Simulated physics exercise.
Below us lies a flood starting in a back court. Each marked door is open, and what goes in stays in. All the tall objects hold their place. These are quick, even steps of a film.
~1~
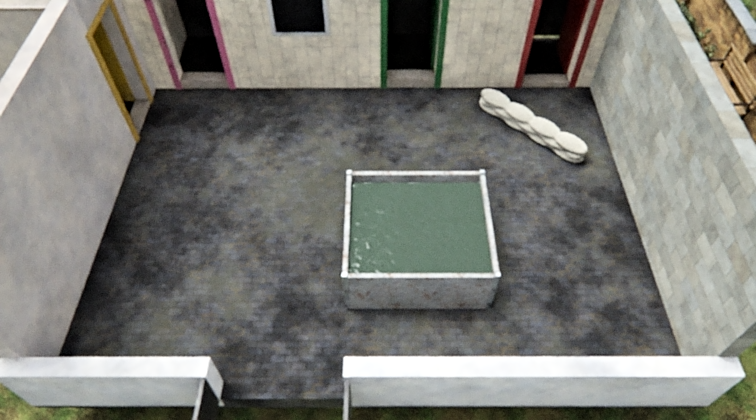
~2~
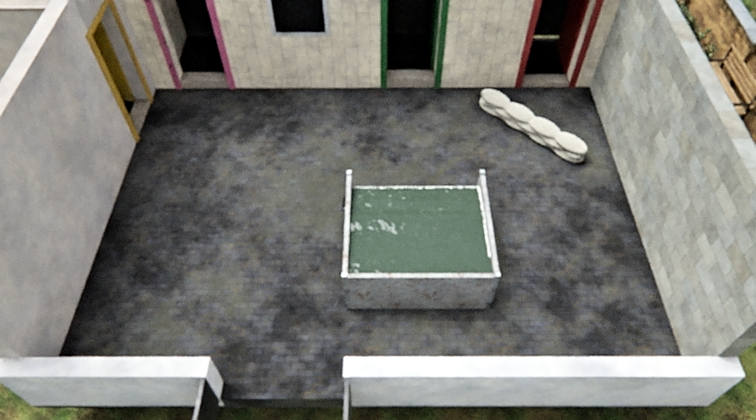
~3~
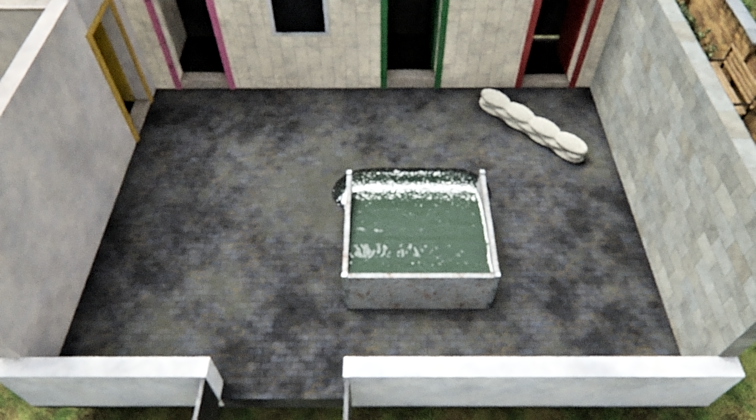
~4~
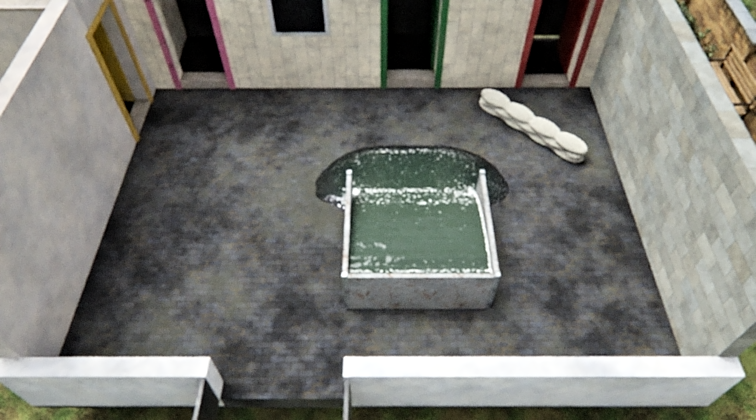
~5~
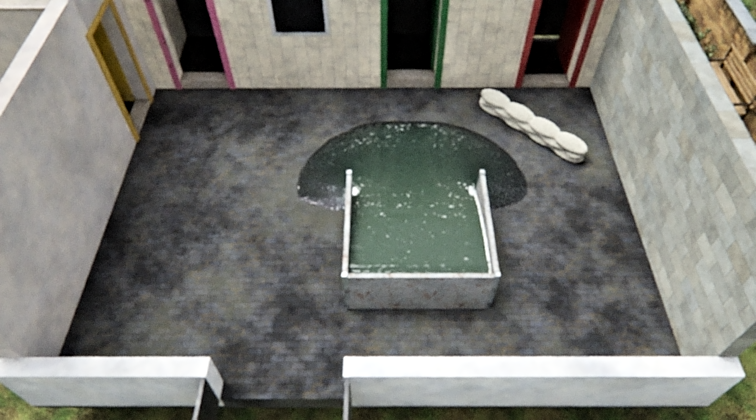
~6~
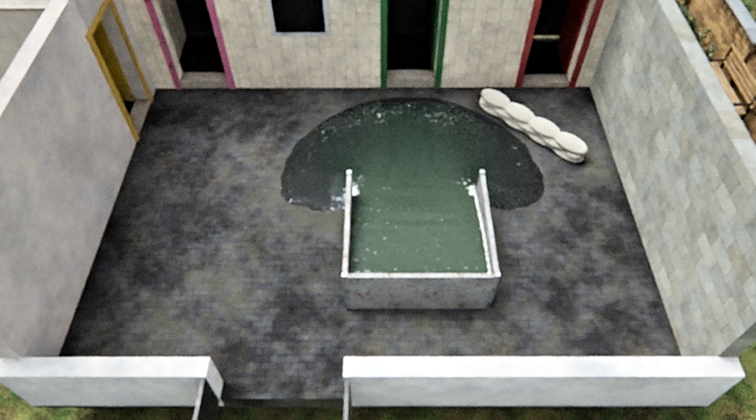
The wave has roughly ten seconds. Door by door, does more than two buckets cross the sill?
In the end: The red door holds within the limit; the pink door holds within the limit; the yellow door floods; the green door floods.
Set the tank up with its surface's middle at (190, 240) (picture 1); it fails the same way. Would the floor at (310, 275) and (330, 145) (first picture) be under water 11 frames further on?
As listed: Clear, awash.
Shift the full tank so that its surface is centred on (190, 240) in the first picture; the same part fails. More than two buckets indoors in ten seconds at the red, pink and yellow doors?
In short: Red door stays under, pink door is over, yellow door goes over.
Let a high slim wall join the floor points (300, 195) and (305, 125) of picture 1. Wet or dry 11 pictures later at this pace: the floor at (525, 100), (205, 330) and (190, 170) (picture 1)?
As listed: Covered, free of water, not flooded.
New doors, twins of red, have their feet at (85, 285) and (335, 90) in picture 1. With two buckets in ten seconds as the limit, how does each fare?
In that order: Stays under, takes more.
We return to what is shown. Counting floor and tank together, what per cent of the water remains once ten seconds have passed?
Some 90 per cent.
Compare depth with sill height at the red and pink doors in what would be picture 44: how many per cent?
Near 30 and 50 in a hundred.
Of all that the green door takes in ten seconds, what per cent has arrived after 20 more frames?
I make it 100 per cent.
A moment on, water covers 25 % of the floor; the red door not reached, the pink door not reached, the yellow door not reached, the green door over two buckets in.
Next, water covers 35 % of the floor; the red door wet at the sill, nothing in, the pink door wet at the sill, nothing in, the yellow door not reached, the green door far over two buckets in.
Then, water covers 45 % of the floor; the red door wet at the sill, nothing in, the pink door wet at the sill, nothing in, the yellow door over two buckets in, the green door far over two buckets in.
Later, water covers 80 % of the floor; the red door wet at the sill, nothing in, the pink door wet at the sill, nothing in, the yellow door over two buckets in, the green door far over two buckets in.
In the end, water covers 95 % of the floor; the red door wet at the sill, nothing in, the pink door wet at the sill, nothing in, the yellow door over two buckets in, the green door far over two buckets in.
